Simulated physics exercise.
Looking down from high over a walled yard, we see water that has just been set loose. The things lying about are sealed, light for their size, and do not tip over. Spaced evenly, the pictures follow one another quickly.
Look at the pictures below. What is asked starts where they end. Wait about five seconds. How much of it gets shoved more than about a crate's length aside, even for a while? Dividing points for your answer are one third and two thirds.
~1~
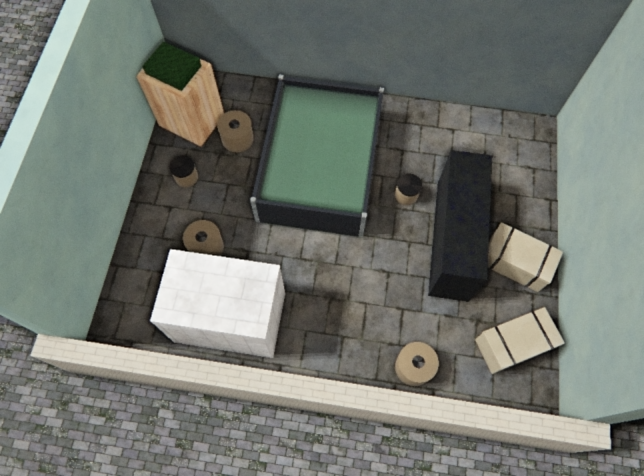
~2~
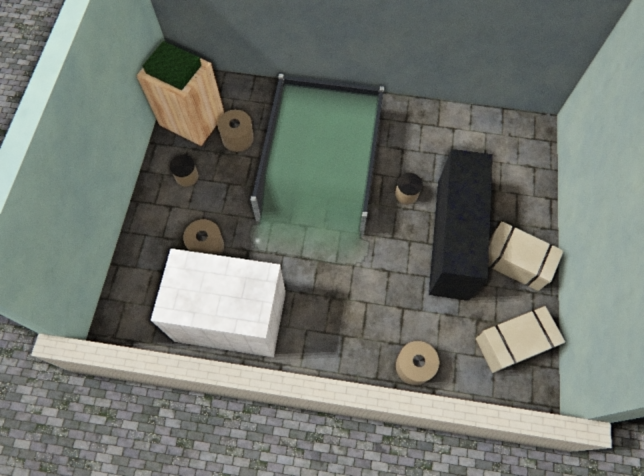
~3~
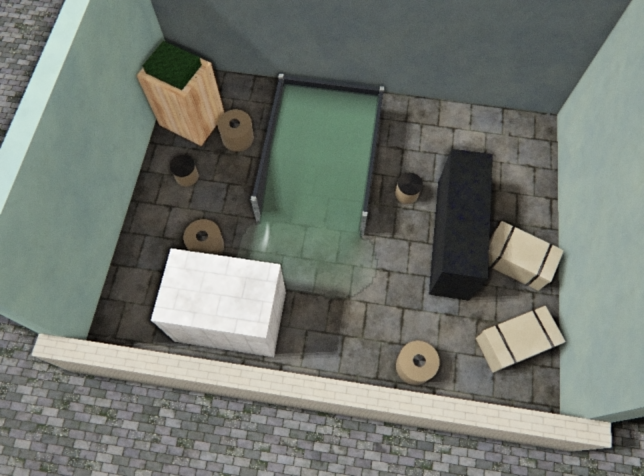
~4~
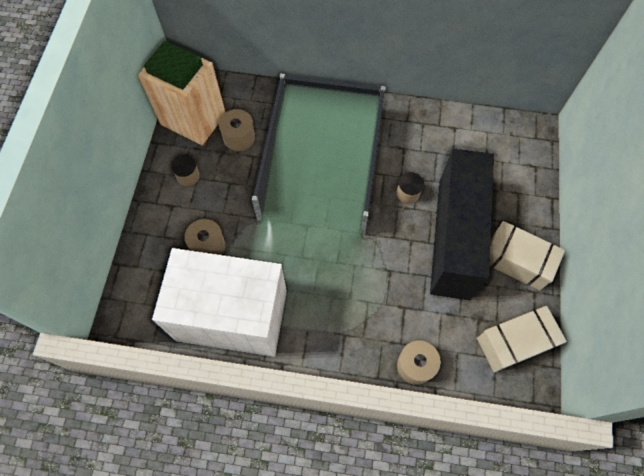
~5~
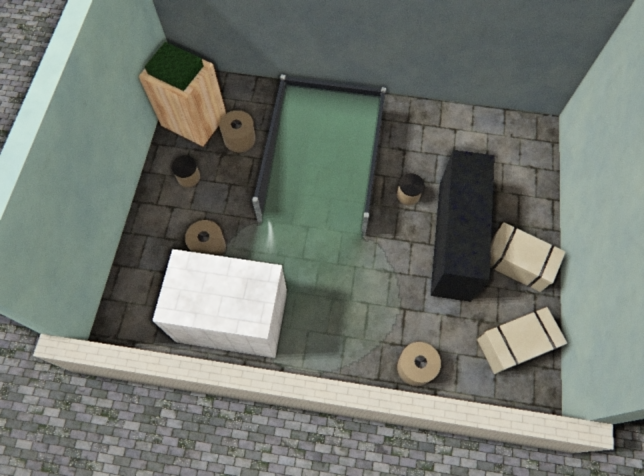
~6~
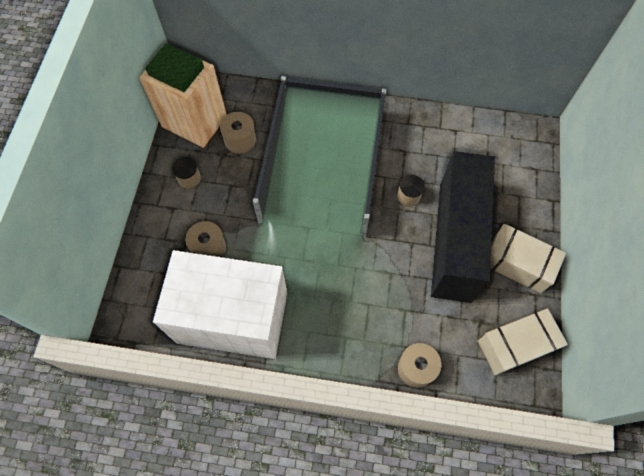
Answer: A share of two thirds or more.
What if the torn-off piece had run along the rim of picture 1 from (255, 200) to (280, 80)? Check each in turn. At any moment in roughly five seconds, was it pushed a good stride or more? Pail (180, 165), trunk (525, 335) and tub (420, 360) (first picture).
First over the mark, then below the mark, then over the mark.
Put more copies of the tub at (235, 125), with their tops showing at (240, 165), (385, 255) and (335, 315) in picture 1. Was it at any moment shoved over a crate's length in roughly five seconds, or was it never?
Stays put, stays put, shoved clear.
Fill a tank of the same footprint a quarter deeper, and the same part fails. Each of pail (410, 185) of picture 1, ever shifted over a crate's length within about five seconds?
My reading is that it travelled less.
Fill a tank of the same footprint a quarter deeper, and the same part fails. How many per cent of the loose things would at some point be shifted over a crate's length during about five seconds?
Close to 70 in a hundred, give or take.
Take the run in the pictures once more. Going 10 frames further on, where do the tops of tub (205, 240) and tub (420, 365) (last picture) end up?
(194, 189) and (493, 364), about.
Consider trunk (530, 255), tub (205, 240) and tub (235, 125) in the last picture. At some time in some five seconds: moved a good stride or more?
Sequence check gives past that mark, next past that mark, finally below that mark.
A moment on, 0 of 7 are well off their spots; 0 afloat.
Next, 2 of 7 are well off their spots; 1 afloat.
Later, 4 of 7 are well off their spots; 2 afloat.
In the end, 5 of 7 are well off their spots, and 5 have been at some point; 5 afloat.
